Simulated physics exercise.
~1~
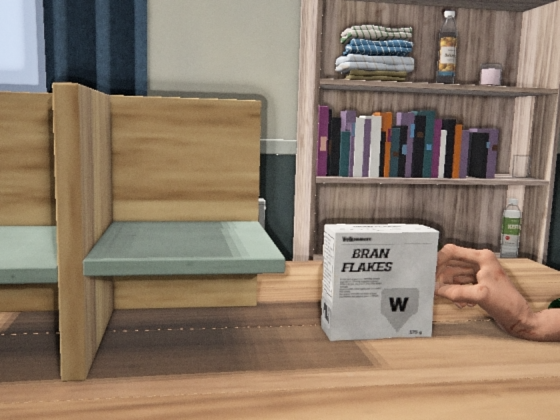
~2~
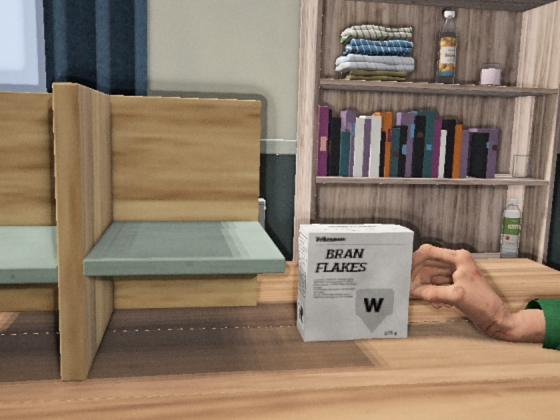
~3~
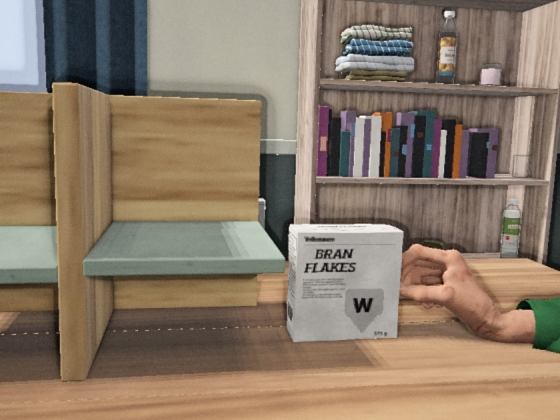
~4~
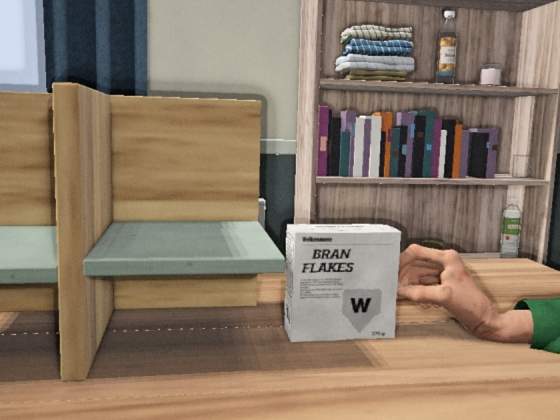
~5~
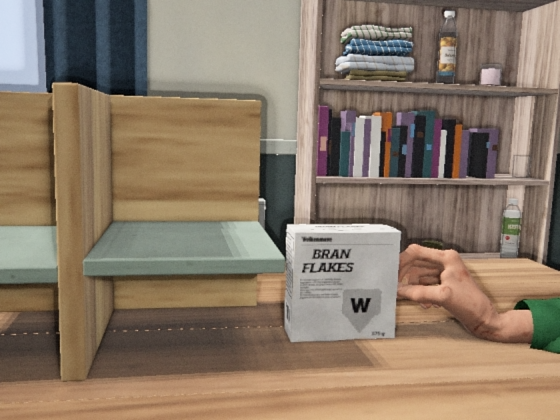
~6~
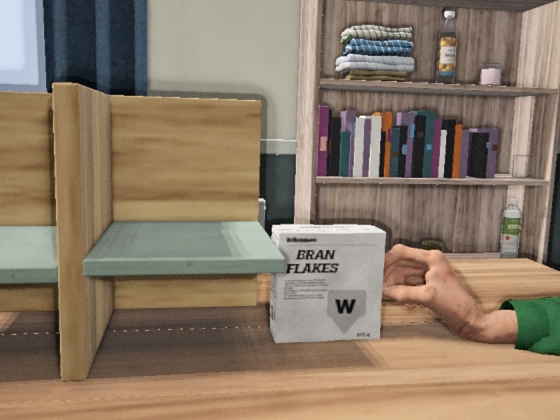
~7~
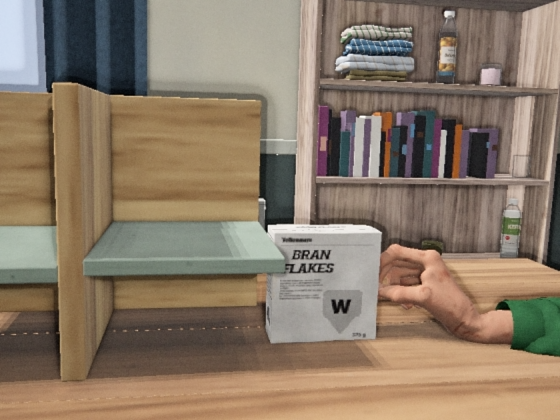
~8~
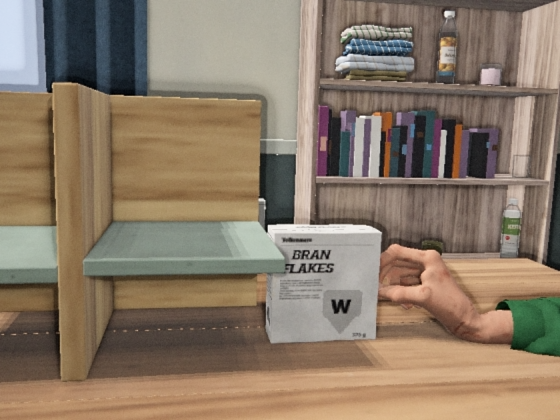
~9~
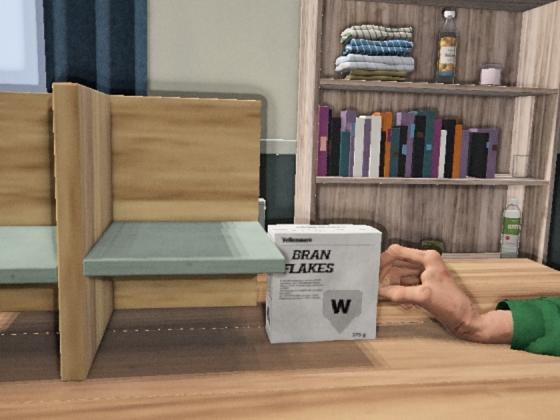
At first, a white box of bran flakes stands upright on a wooden table, with a hand at its right side and a low greenish shelf with wooden panels to the left. Behind them, a bookcase holds folded cloths, bottles and a row of books. The hand pushes the box left toward the opening beneath the shelf, and a green sleeve comes into view. The box pauses briefly just short of the shelf, then slides a little farther. Taller than the opening, it stops at the shelf's right edge and stays upright there, the hand still against it.
